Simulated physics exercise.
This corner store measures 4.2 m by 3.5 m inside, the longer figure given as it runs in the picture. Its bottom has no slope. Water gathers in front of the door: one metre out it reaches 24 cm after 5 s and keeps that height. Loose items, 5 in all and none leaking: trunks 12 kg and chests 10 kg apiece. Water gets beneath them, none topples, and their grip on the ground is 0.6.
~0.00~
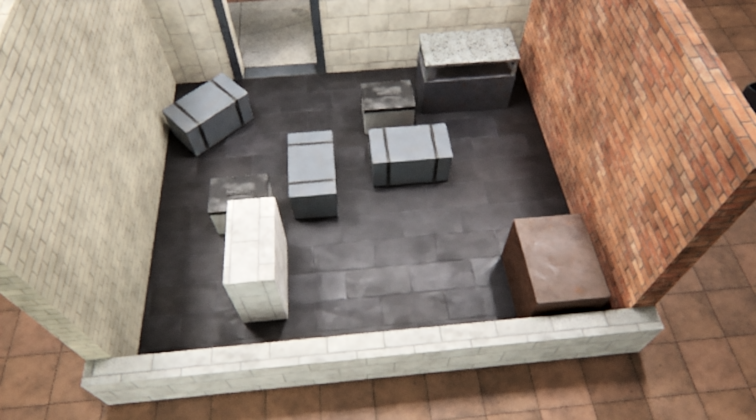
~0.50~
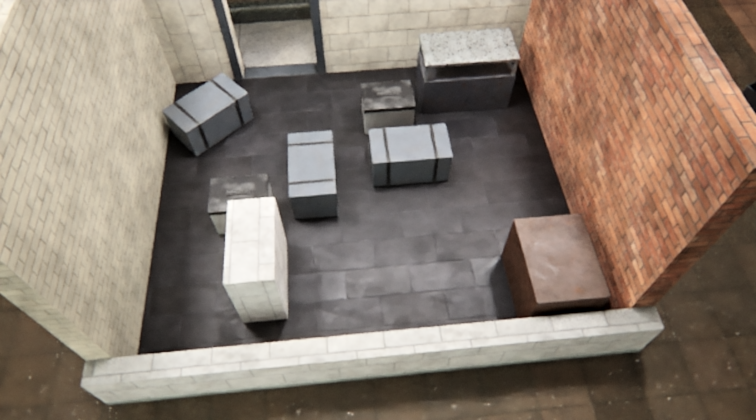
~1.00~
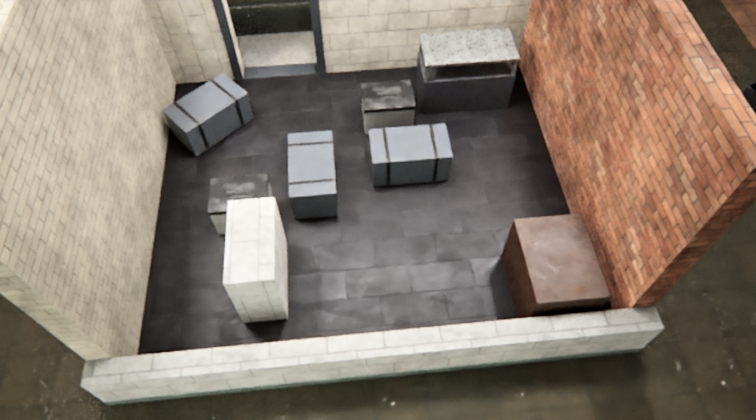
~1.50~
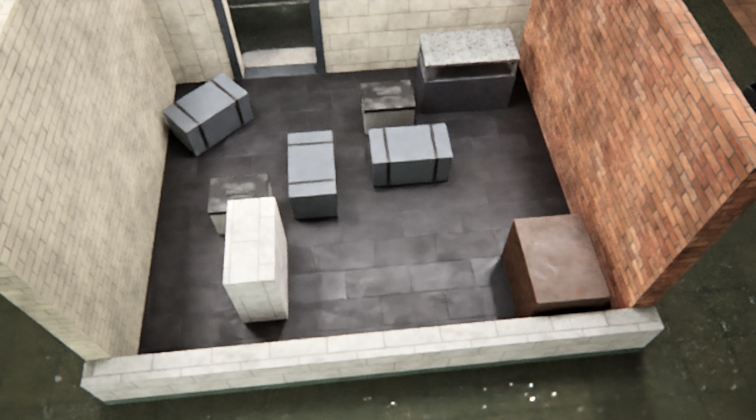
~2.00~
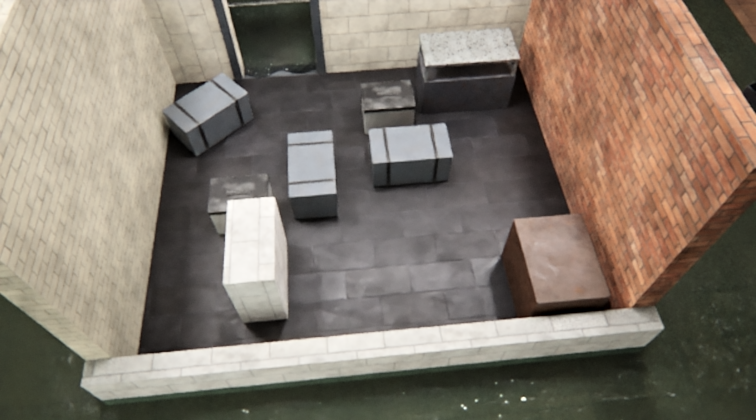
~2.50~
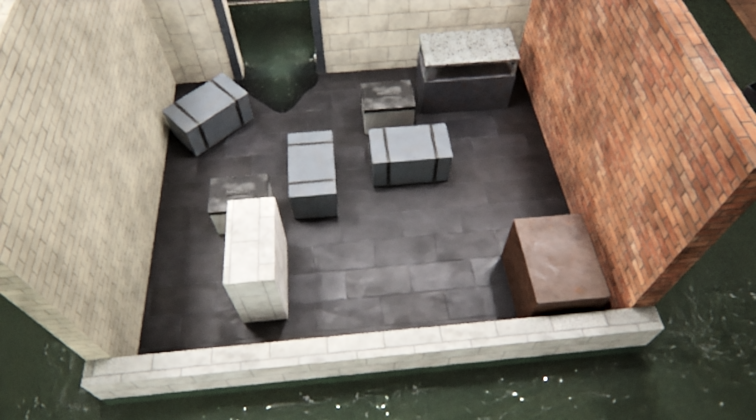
Roofless brick-walled storeroom with grey trunks standing still as dark green water rises outside and begins spreading in through the doorway.
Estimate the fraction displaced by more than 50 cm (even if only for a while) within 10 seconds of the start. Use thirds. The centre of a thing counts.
It is between one and two thirds.
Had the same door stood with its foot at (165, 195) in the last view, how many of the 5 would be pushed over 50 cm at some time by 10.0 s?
Then 3.
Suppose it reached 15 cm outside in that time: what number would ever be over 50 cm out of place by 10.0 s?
Then 2.
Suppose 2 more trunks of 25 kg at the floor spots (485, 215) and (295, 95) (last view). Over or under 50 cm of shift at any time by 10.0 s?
In turn: Under, past it.
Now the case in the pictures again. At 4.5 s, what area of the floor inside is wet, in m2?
About 4.5 m2.
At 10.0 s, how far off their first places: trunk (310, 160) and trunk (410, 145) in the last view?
In turn: 150 cm, 30 cm.
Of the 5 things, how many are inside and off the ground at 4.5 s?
At that moment 0.
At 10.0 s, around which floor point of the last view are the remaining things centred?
At about (351, 198).
After 3.5 s 0 of 5 are over 50 cm from their spots; 0 afloat.
After 4.5 s 0 of 5 are over 50 cm from their spots; 0 afloat.
After 7.0 s 3 of 5 are over 50 cm from their spots; 2 afloat.
After 10.0 s 3 of 5 are over 50 cm from their spots, and 3 have been at some point; 4 afloat.
